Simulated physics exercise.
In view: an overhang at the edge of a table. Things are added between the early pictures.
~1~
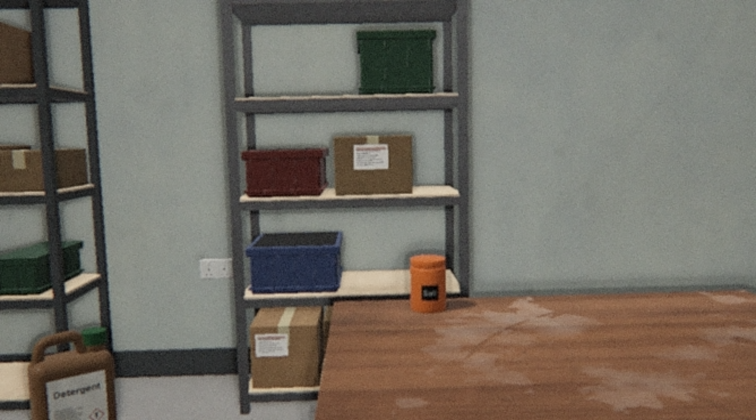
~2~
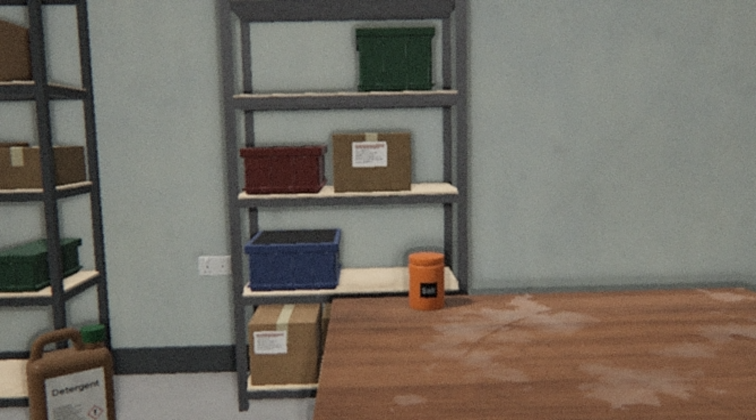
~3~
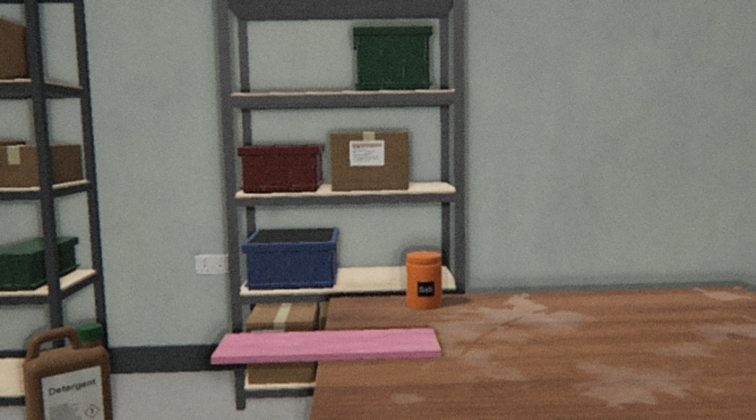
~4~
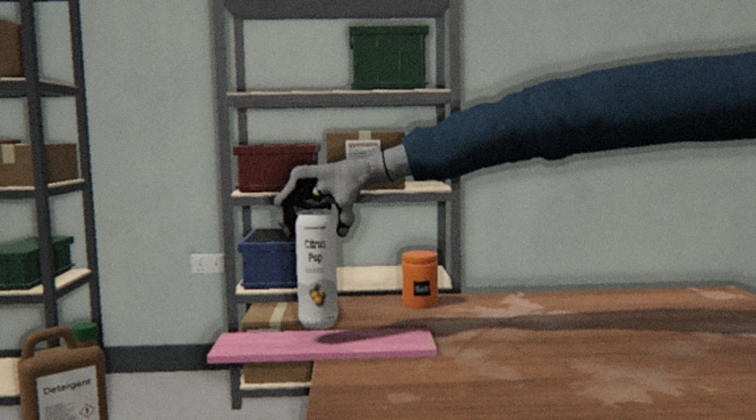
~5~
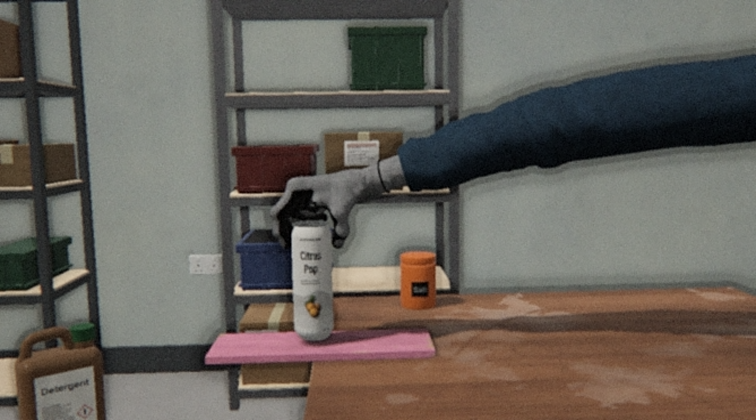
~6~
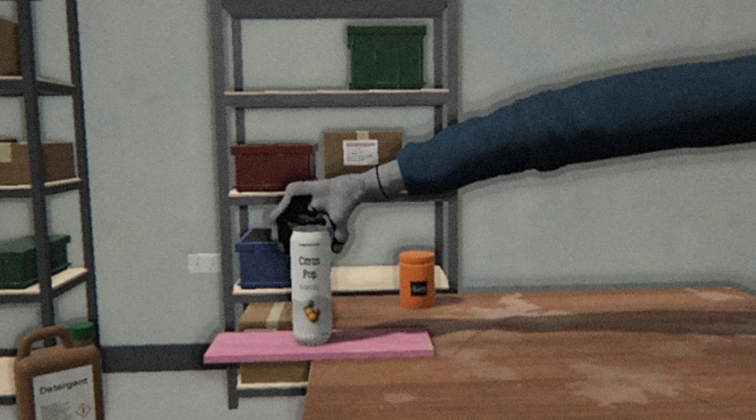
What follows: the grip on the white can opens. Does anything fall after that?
The plank stays on the table.
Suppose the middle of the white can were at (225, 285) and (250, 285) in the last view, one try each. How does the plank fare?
In the first case it comes down; in the second case it comes down.
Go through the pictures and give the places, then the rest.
The last thing is not in view yet; orange jar (428, 284), in the first frame.
The last thing is not in view yet; orange jar (427, 281), in the second frame.
The last thing is not in view yet; orange jar (424, 280), in the third frame.
On its way; white can (317, 269); orange jar (420, 279), in the fourth frame.
On its way; white can (313, 280); orange jar (418, 280), in the fifth frame.
Set down, still held; white can (312, 285); orange jar (417, 279), in the sixth frame.
Then, 0.30 s past the last view, nothing moves.
Then, 0.70 s past the last view, white can resting near (312, 285).
Finally, all 3 still in place. Final places as the last picture's camera would see them, white can near (312, 285). The plank holds.
